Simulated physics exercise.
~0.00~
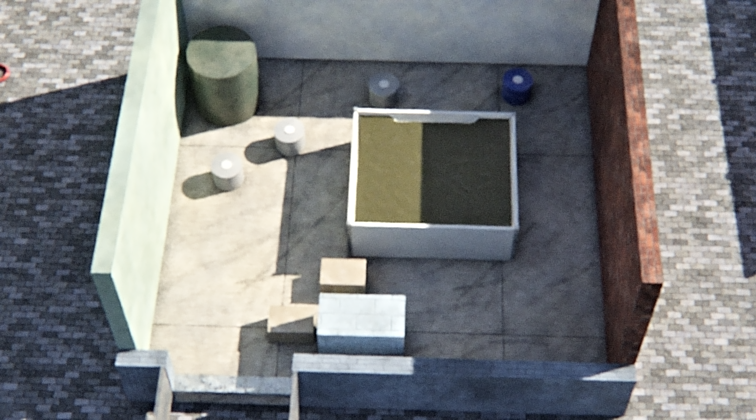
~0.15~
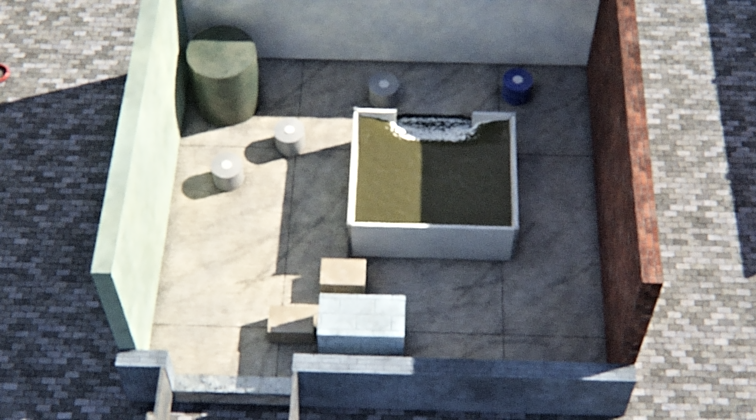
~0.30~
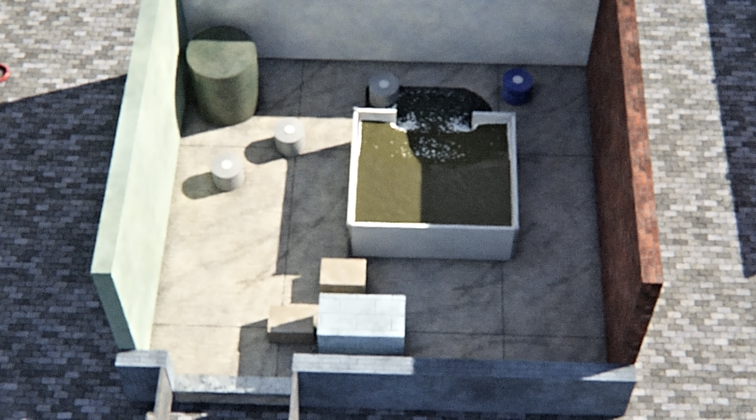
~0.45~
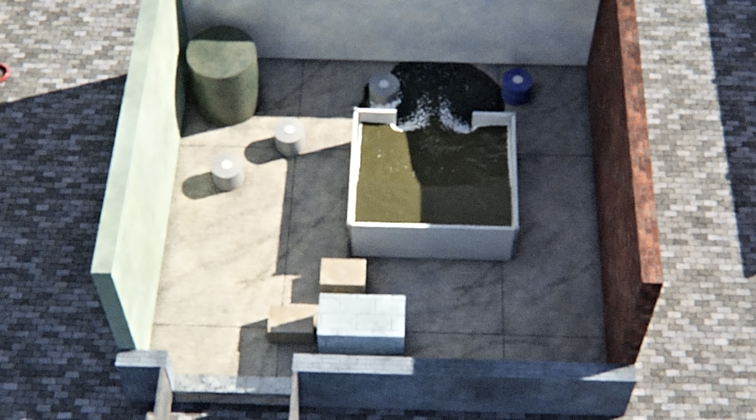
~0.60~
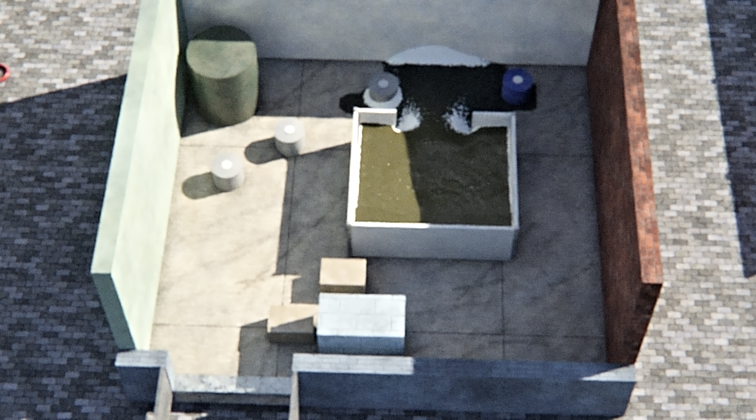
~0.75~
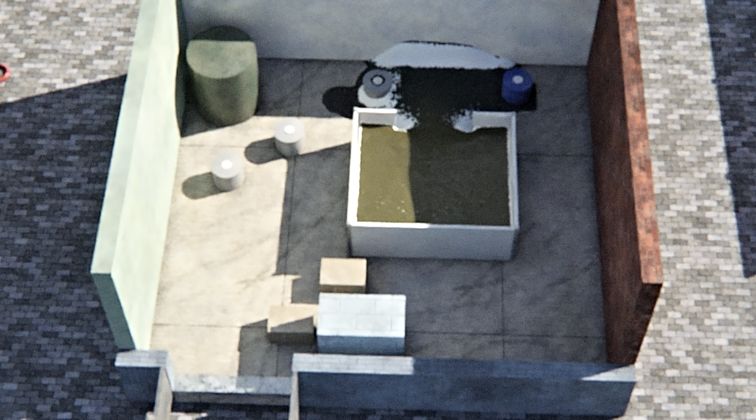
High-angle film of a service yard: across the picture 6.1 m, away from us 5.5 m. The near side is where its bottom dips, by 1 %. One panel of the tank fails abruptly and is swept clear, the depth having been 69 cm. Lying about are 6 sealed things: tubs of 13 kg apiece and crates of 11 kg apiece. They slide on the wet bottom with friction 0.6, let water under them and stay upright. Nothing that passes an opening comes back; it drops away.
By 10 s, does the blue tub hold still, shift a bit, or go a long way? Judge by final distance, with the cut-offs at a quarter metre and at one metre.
Goes a long way.
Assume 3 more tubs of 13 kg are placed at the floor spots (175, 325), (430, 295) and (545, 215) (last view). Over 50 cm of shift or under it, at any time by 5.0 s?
Lab note - in order: Below threshold / below threshold / above threshold.
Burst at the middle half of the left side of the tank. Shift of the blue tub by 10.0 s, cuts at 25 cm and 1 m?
I'd expect the blue tub to have remained in place.
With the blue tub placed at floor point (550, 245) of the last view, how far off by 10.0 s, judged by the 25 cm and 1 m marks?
Short answer: It drifts a great distance.
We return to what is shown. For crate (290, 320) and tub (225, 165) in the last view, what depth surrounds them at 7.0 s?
I'd put it at 5 cm and 6 cm respectively.
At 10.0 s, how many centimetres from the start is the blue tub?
Measured offset: Near 350 cm.
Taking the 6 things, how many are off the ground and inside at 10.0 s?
The count is 4.
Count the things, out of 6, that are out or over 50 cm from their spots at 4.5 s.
I make it 3.
After 2.0 s the blue tub is near (559, 107), 0.8 m from its start, aground; 0 of 6 are out; 0 afloat.
After 4.5 s the blue tub is near (538, 297), 3.7 m from its start, aground; 0 of 6 are out; 0 afloat.
After 7.0 s the blue tub is near (436, 311), 4.2 m from its start, afloat; 0 of 6 are out; 1 afloat.
After 10.0 s the blue tub is near (404, 257), 3.6 m from its start, afloat; 1 of 6 are out; 4 afloat.
